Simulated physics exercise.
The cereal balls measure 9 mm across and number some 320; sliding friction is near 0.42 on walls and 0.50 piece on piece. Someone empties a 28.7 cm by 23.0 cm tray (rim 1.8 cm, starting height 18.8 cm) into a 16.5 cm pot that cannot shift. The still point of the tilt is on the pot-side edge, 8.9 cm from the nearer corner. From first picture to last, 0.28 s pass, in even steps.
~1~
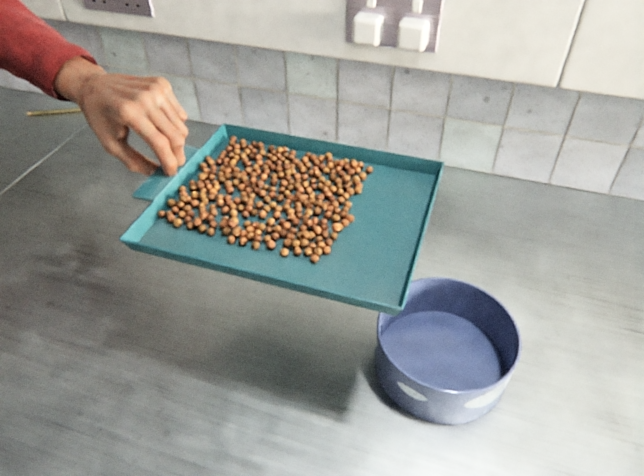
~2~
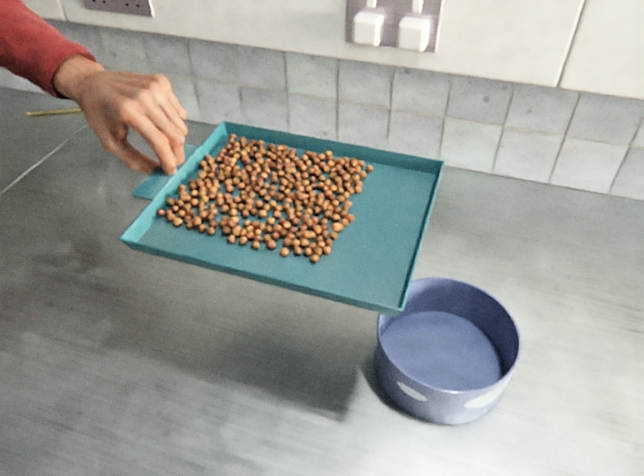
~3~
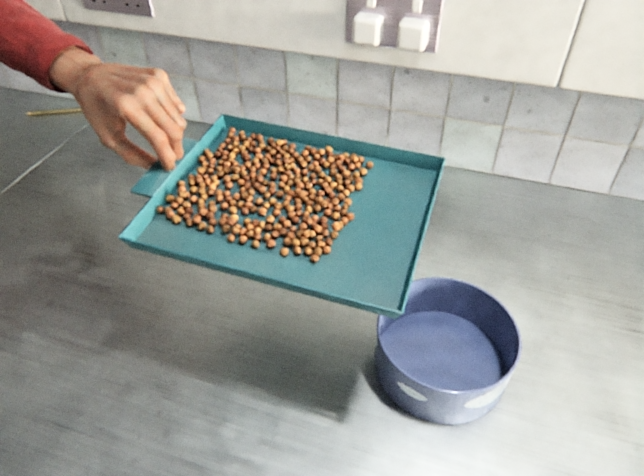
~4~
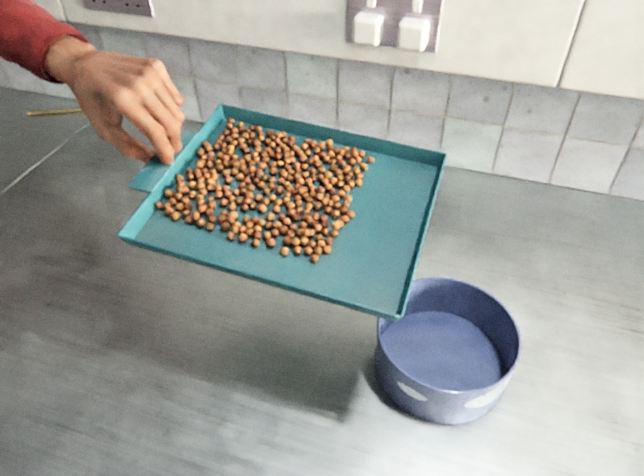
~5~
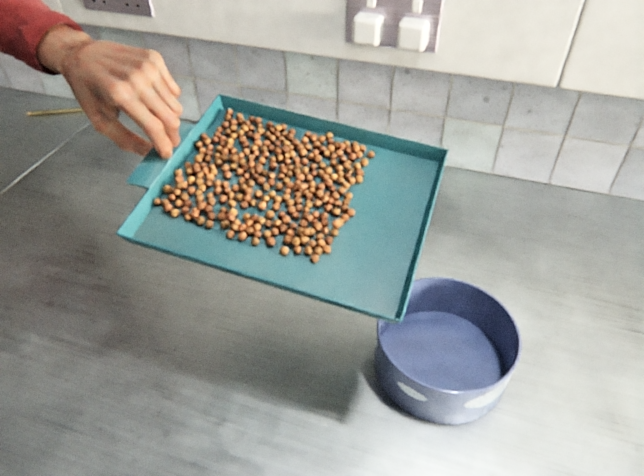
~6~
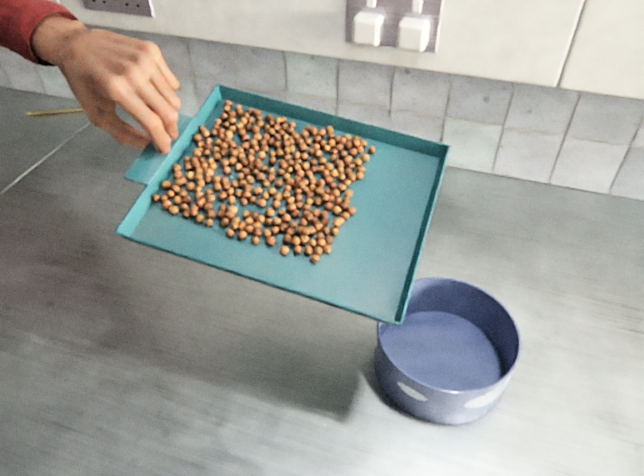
A hand in a red sleeve grips the left end of a teal tray spread with small brown balls, seen from above at an angle over a grey worktop. A blue bowl with pale patches sits below the tray's right end, before pale wall tiles and white sockets. The hand slowly tilts the tray slightly, its left end rising, while the balls keep their arrangement and the camera stays still.
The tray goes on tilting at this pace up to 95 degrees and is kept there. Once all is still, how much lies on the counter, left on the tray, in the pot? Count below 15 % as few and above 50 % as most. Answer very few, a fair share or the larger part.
Counter: The larger part, tray: Very few, pot: Very few.
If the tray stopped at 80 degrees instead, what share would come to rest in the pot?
In that case some 5 per cent.
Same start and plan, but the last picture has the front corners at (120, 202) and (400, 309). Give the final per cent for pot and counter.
Pot 65, counter 35.
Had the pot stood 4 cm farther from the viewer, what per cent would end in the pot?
Then about 0 per cent.
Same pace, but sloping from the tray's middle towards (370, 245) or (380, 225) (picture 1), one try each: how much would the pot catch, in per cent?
Some 65 and 65 per cent.
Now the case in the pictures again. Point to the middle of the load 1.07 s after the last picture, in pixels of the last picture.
At about (315, 272).
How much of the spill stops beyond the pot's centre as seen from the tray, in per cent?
Roughly 10 per cent.
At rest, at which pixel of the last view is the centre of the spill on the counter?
Around (349, 419).
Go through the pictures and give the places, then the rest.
Tray tilt 0 degrees, front corners at (127, 236) and (398, 303); middle of the pieces at (273, 190); pot at (448, 329), in the first frame.
Tray tilt 1 degrees, front corners at (127, 236) and (397, 304); middle of the pieces at (273, 189), in the second frame.
Tray tilt 3 degrees, front corners at (126, 234) and (397, 306), lowest corner right front; middle of the pieces at (272, 185), in the third frame.
Tray tilt 7 degrees, front corners at (125, 233) and (397, 310), lowest corner right front; middle of the pieces at (272, 181), in the fourth frame.
Tray tilt 10 degrees, front corners at (124, 231) and (397, 314), lowest corner right front; middle of the pieces at (272, 176), in the fifth frame.
Tray tilt 13 degrees, front corners at (123, 229) and (396, 317), lowest corner right front; middle of the pieces at (272, 172); pot at (448, 329), in the sixth frame.
Then, 0.64 s after the last picture, tilt 52 degrees; the tray holds 100 %, the pot 0 %.
Then, 1.07 s after the last picture, tilt 77 degrees; the tray holds 90 %, the pot 0 %.
Then, 1.58 s after the last picture, tilt 95 degrees; the tray holds 0 %, the pot 10 %.
In the end, counter 95 %, tray 0 %, pot 10 %.
